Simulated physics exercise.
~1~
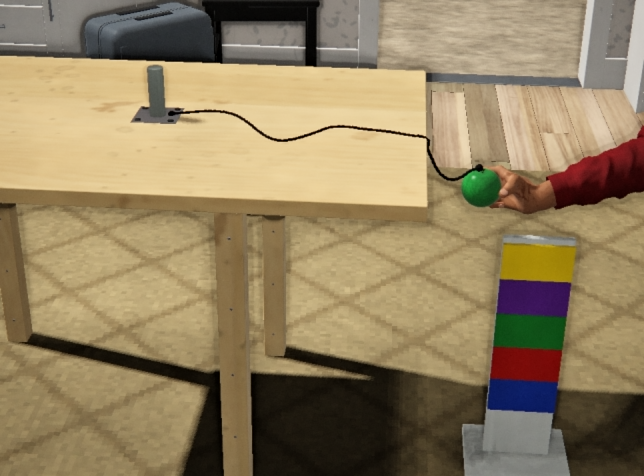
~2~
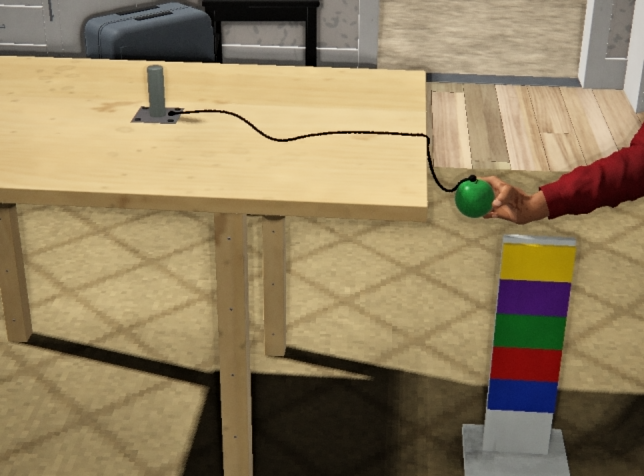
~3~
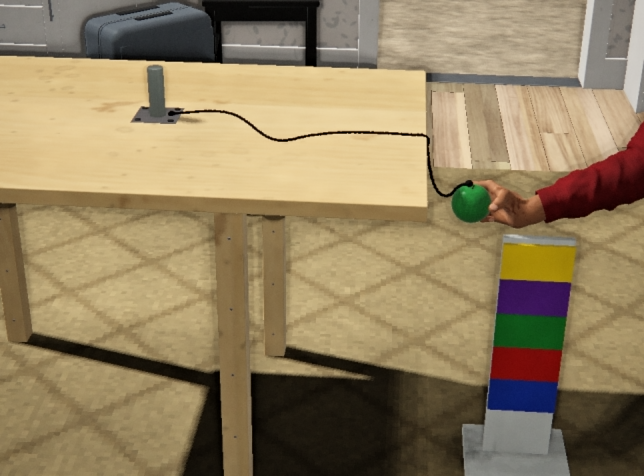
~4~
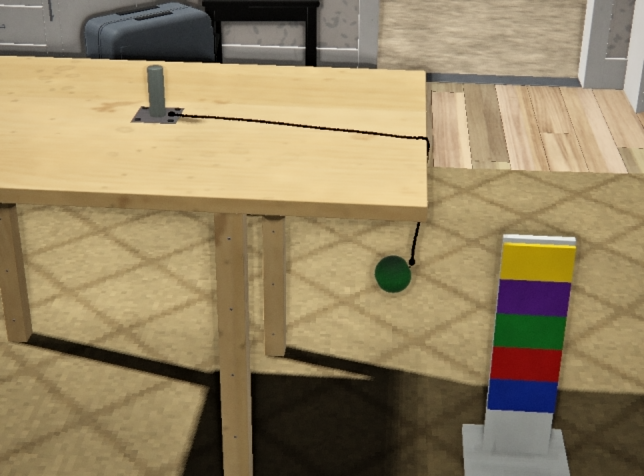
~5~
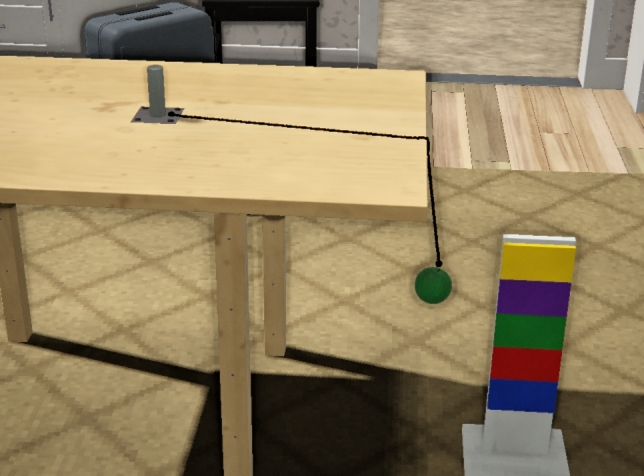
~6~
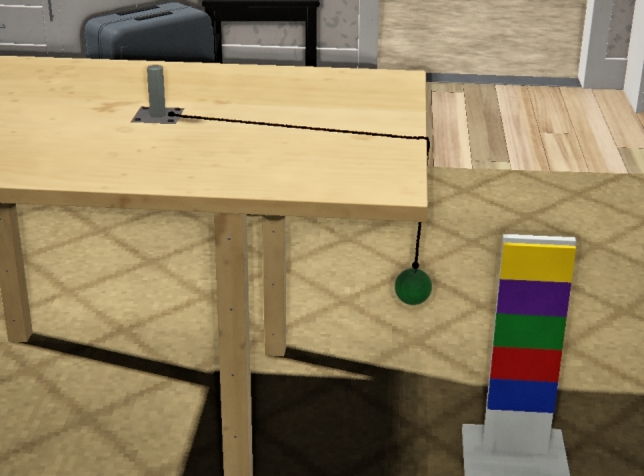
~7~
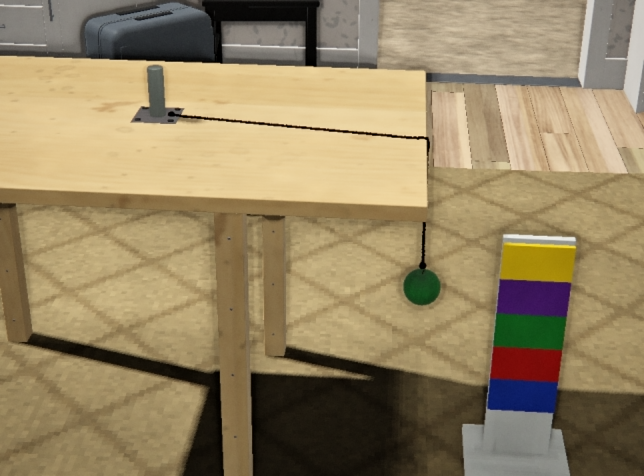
In a room with a patterned floor, a hand holds a green ball on a slack cord beyond a wooden table's edge, then lets go; the ball drops, swings slightly beneath the edge and ends hanging level with the purple band of a striped board.
